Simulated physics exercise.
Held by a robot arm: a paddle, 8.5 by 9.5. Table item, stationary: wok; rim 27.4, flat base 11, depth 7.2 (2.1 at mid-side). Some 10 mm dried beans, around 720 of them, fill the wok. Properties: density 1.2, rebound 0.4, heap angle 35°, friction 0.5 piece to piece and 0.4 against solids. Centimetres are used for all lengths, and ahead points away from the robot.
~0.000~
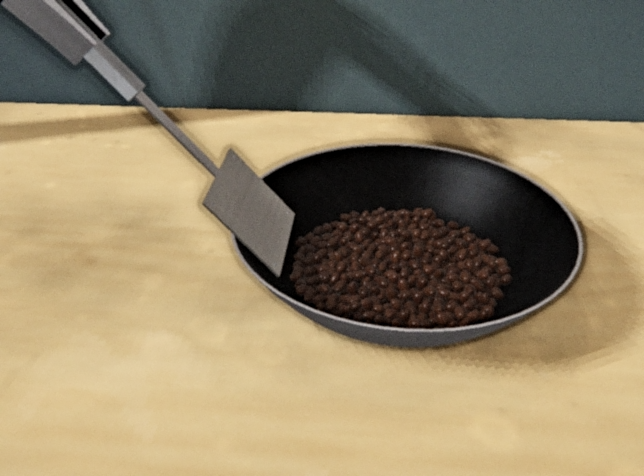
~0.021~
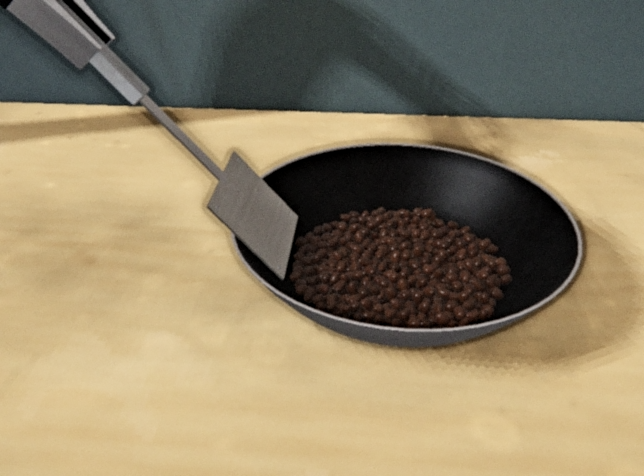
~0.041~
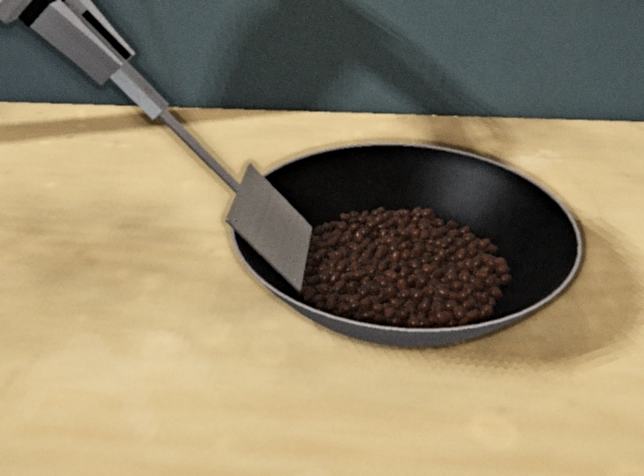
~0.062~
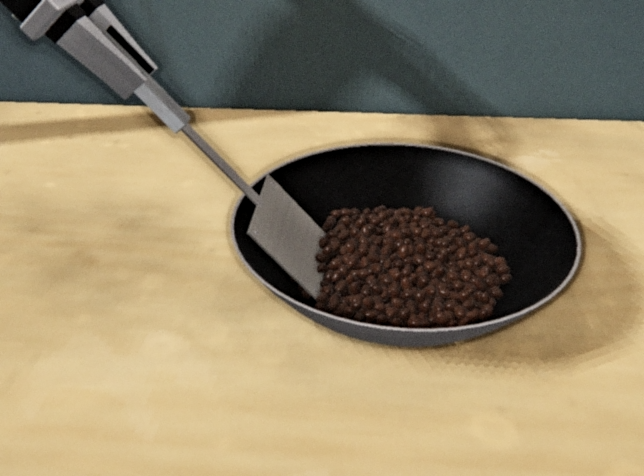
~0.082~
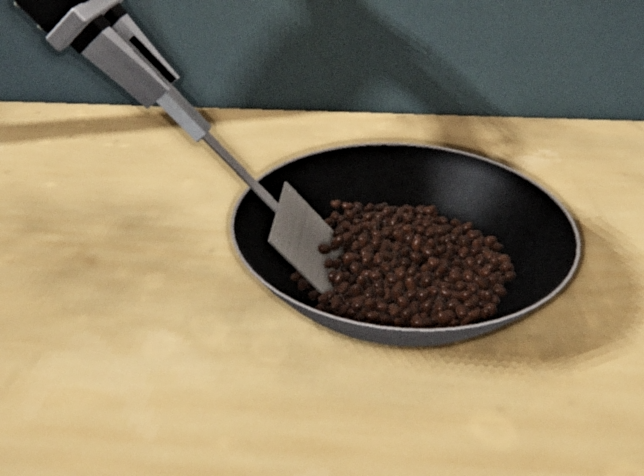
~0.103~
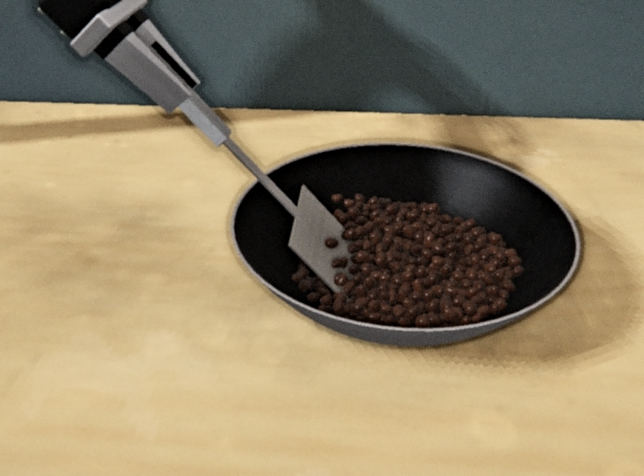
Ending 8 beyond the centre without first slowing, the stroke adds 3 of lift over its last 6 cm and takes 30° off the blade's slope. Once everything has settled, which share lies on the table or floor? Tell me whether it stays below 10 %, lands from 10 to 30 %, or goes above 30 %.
It lands from 10 to 30 %.
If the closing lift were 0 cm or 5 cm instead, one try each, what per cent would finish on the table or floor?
15 and 20 per cent.
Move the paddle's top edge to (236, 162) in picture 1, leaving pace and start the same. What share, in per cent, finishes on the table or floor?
I'd estimate close to 20 per cent.
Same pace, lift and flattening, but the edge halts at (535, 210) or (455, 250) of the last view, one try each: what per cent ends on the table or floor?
Around 40 per cent for the first try and 0 per cent for the second.
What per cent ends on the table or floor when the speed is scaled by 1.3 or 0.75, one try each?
25 and 5 %.
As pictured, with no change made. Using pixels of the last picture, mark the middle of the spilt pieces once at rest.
Near (611, 292) in the last picture.
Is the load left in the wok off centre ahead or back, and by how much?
It sits some 4.5 centimetres ahead of centre.
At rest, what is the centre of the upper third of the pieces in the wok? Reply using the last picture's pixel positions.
It is centred around (509, 252).
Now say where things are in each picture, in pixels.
In the first picture, the paddle top edge at (217, 174), sloping 50°; upper third of the load around (396, 262), from x 295 to 505, top at y 210; 716 in the wok.
In the second picture, the paddle top edge at (221, 177), sloping 50°; upper third of the load around (396, 262), from x 295 to 505, top at y 210.
In the third picture, the paddle top edge at (239, 190), sloping 50°; upper third of the load around (396, 262), from x 295 to 505, top at y 210.
In the fourth picture, the paddle top edge at (258, 201), sloping 50°; upper third of the load around (396, 258), from x 295 to 505, top at y 210.
In the fifth picture, the paddle top edge at (278, 209), sloping 50°; upper third of the load around (398, 251), from x 295 to 510, top at y 205.
In the sixth picture, the paddle top edge at (296, 213), sloping 50°; upper third of the load around (413, 251), from x 300 to 515, top at y 200; 716 in the wok.
After 0.15 s, sloping 50°, highest piece 7 above the table; 716 in the wok.
After 0.20 s, sloping 37°, highest piece 8 above the table; 716 in the wok.
After 0.43 s, sloping 20°, highest piece 9 above the table; 614 in the wok, 50 on the table or floor, 52 on the blade or in flight.
After 1.48 s, sloping 20°, highest piece 7 above the table; 612 in the wok, 104 on the table or floor.
In the end, 612 in the wok, 104 on the table or floor. That is 15 % on the table or floor.
